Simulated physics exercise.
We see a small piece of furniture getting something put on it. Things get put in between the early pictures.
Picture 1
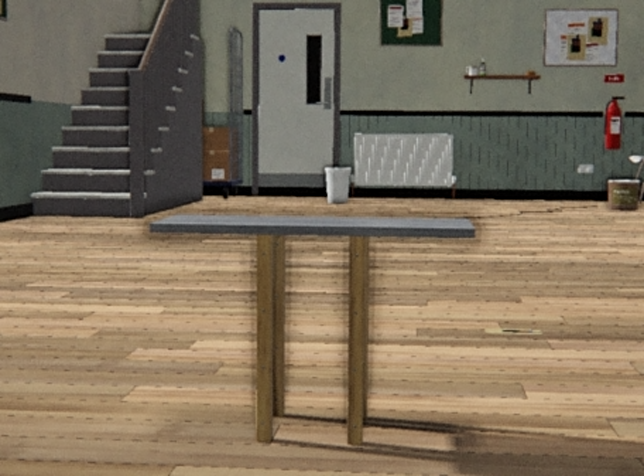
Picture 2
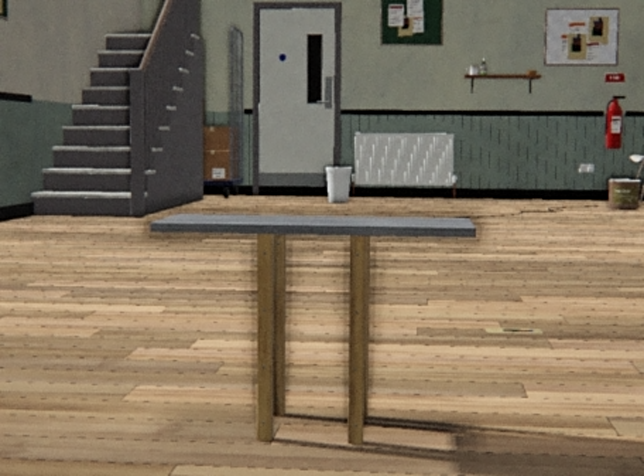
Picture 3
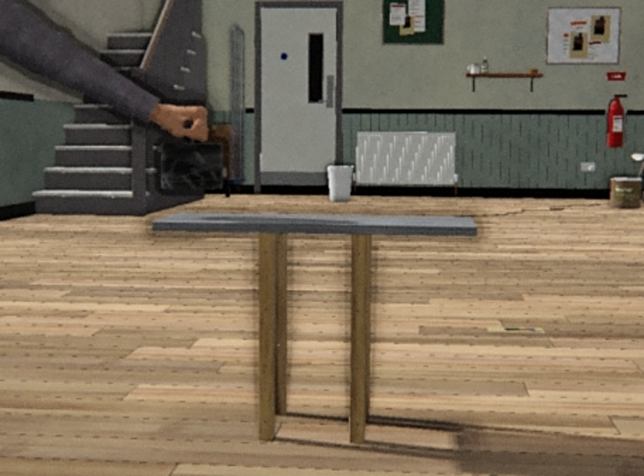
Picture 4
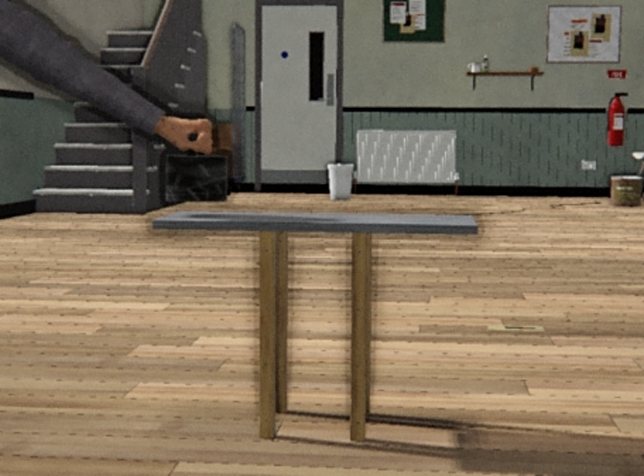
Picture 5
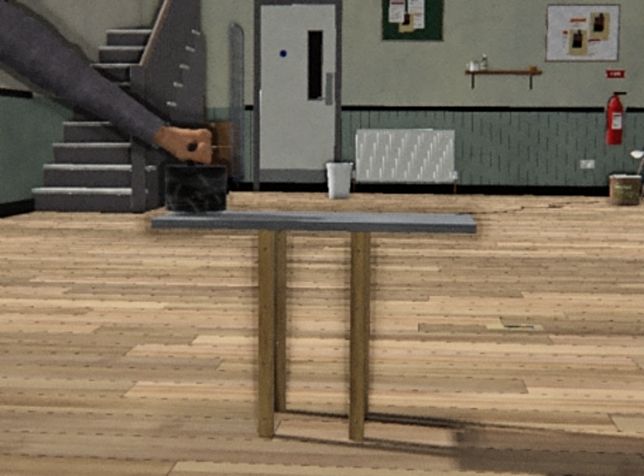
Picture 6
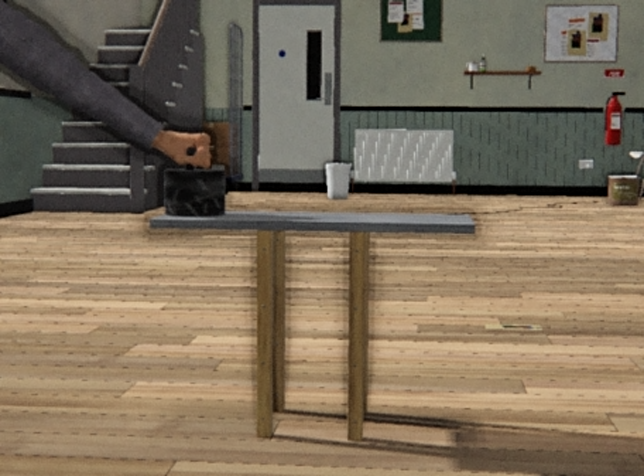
An arm in a dark sleeve reached in from the left and lowered a dark, round object onto the left end of a small grey-topped stand, keeping its hand on it while the stand barely moved.
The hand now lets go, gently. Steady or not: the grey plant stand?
Once let go, it will keel over.
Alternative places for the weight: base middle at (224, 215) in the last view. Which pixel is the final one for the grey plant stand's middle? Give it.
Close to (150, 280).
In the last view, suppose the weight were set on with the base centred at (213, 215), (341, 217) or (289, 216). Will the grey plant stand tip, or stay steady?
The grey plant stand tips up; does not tip; does not tip.
Then, 0.38 s on from there, grey plant stand turned 17° from its first pose near (258, 215).
Then, 0.48 s on from there, grey plant stand turned 35° from its first pose near (215, 227).
Then, 0.60 s on from there, grey plant stand turned 63° from its first pose near (157, 284).
In the end, the grey plant stand tips up, near (138, 284).
